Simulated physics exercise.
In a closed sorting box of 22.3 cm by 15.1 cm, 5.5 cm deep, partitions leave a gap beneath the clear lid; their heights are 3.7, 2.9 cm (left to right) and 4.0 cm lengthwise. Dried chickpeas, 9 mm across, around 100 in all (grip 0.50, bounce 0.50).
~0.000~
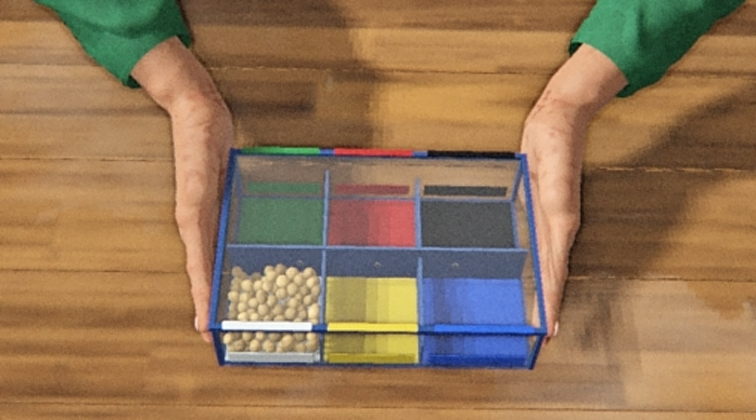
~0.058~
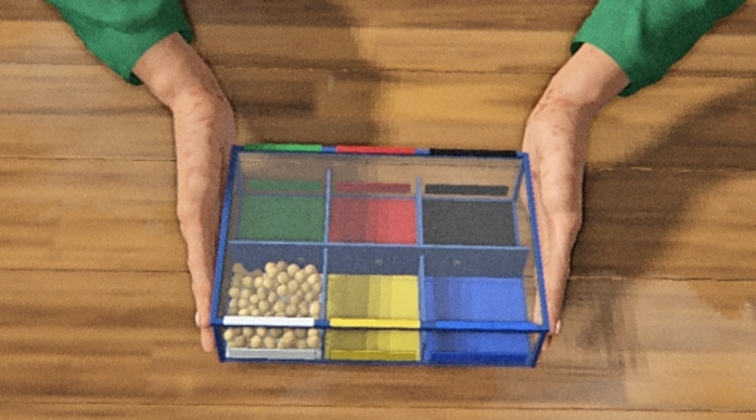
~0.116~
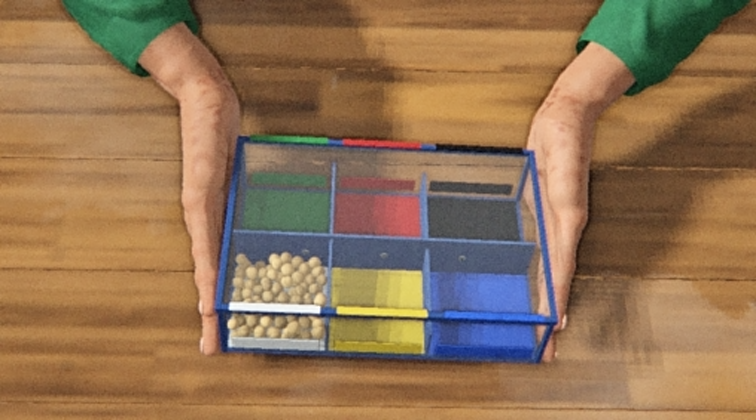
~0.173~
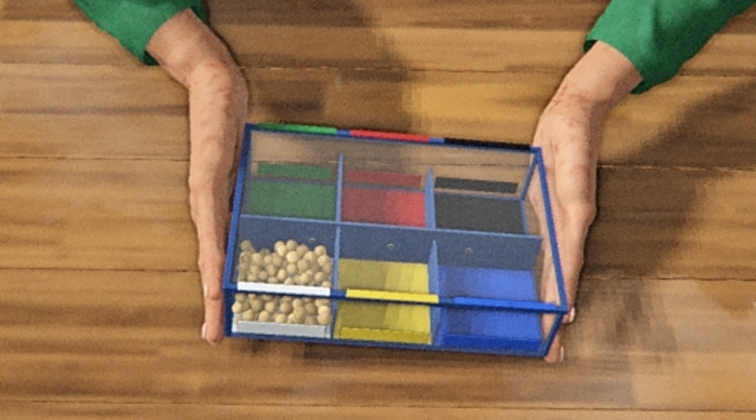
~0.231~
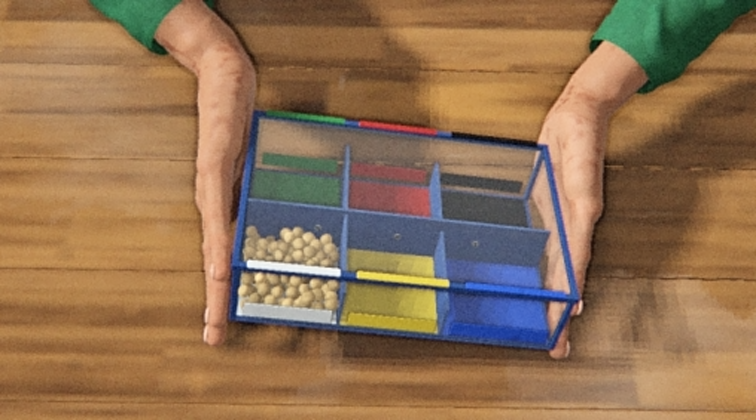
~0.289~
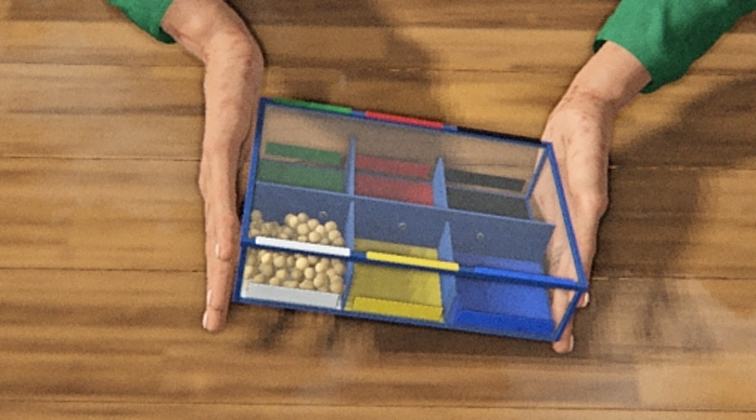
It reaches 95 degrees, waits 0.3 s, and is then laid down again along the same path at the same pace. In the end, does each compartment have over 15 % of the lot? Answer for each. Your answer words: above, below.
Red compartment - below; blue compartment - below; green compartment - below; yellow compartment - below; white compartment - above; black compartment - above.
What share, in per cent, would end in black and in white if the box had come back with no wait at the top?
Black 25, white 65.
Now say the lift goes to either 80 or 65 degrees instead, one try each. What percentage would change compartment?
25 and 0 %.
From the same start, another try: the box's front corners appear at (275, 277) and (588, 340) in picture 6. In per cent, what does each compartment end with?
Final shares: Red 0%, blue 30%, green 0%, yellow 5%, white 65%, black 0%.
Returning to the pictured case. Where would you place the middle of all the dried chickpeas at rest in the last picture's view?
Approximately (320, 282) in the last view.
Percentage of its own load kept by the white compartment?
Close to 70 in a hundred.
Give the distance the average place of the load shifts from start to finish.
It shifts by roughly 6.5 cm.
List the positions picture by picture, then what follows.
Box tilt 0 degrees, front corners at (215, 325) and (541, 329); white 100 %, in the first picture.
Box tilt 1 degrees, front corners at (217, 320) and (544, 326), in the second picture.
Box tilt 4 degrees, front corners at (222, 306) and (552, 319), lowest corner right back, in the third picture.
Box tilt 8 degrees, front corners at (230, 286) and (562, 308), lowest corner right back, in the fourth picture.
Box tilt 12 degrees, front corners at (239, 264) and (572, 297), lowest corner right back, in the fifth picture.
Box tilt 16 degrees, front corners at (247, 240) and (581, 285), lowest corner right back; white 100 %. The box's pace is about 70 degrees a second, in the sixth picture.
After 1.61 s, tilt 95 degrees; red 10 %, white 75 %, black 10 %.
After 2.49 s, tilt 48 degrees; white 70 %, black 25 %.
After 3.38 s, tilt 0 degrees; white 70 %, black 25 %.
At rest (3.7 s), red 0 %, blue 0 %, green 0 %, yellow 0 %, white 70 %, black 25 %.
